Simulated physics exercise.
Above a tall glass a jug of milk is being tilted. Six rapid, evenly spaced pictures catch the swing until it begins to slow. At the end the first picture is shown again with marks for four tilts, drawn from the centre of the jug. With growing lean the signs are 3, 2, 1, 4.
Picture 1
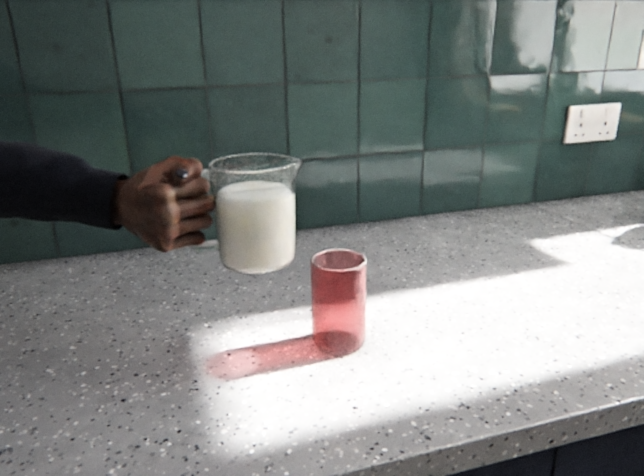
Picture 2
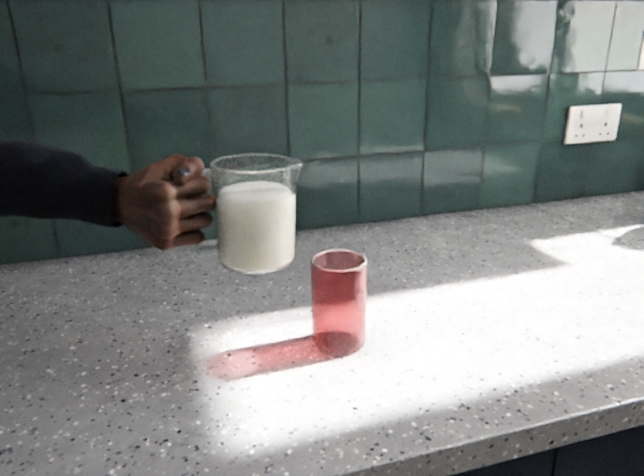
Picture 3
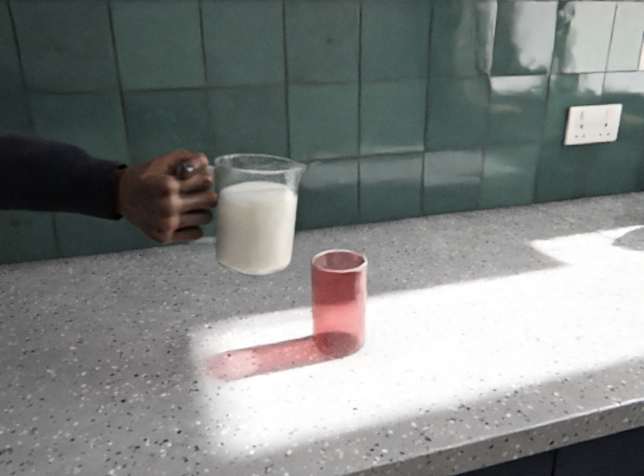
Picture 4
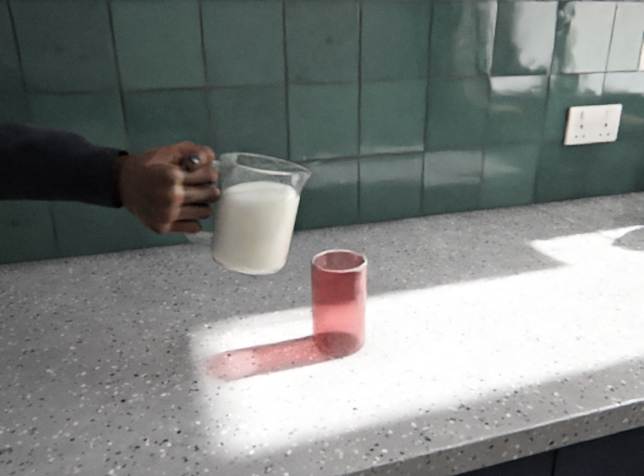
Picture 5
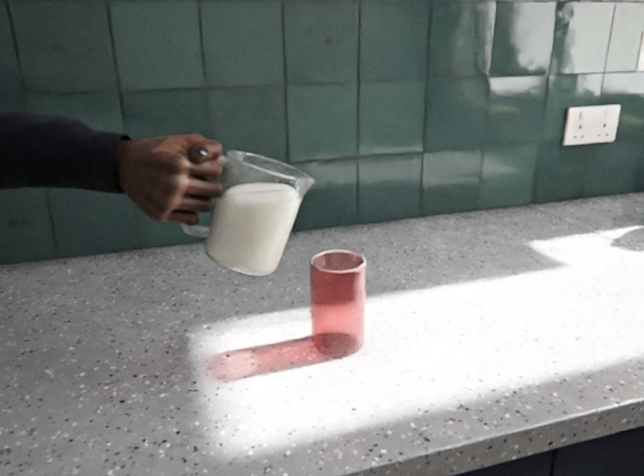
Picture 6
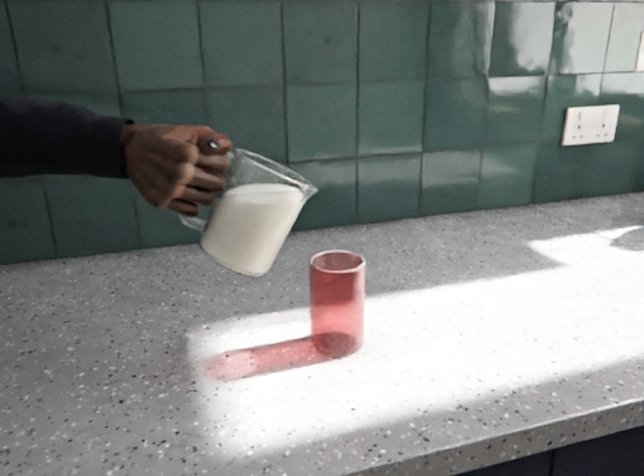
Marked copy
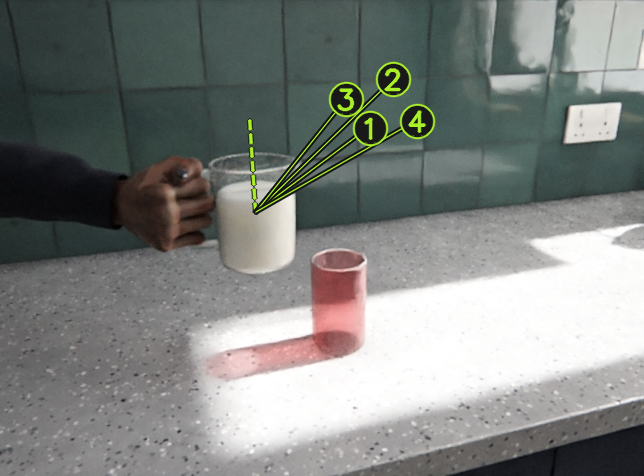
At first, a hand holds a clear jug of milk upright by its handle, above and to the left of a tall pinkish-red glass on a speckled, sunlit counter. The hand then gradually tilts the jug to the right, its lip dipping slightly, while no milk leaves it.
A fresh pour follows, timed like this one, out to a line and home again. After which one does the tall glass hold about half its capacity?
Line 4.
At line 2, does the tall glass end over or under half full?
Under.
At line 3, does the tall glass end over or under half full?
Under.
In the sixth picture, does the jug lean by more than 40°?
No.
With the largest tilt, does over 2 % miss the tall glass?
No, it does not.
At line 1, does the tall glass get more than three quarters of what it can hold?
No, less.
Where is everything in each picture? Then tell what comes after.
The first frame shows upright, lip at (301, 161); rim of the tall glass round (339, 259); nothing has left yet.
The second frame shows upright, lip at (302, 163); nothing has left yet.
The third frame shows tipped about 6°, lip at (306, 166); nothing has left yet.
The fourth frame shows tipped about 12°, lip at (310, 172); nothing has left yet.
The fifth frame shows tipped about 20°, lip at (313, 180); nothing has left yet.
The sixth frame shows tipped about 28°, lip at (316, 188); nothing has left yet.
In lime, 1 at (355, 137); 2 at (380, 90); 3 at (335, 112); 4 at (402, 128).
For line 1, the tall glass ends with about 32 % of what it can hold.
For line 2, the tall glass ends with about 18 % of what it can hold.
For line 3, the tall glass ends with about 8 % of what it can hold.
For line 4, the tall glass ends with about 49 % of what it can hold.
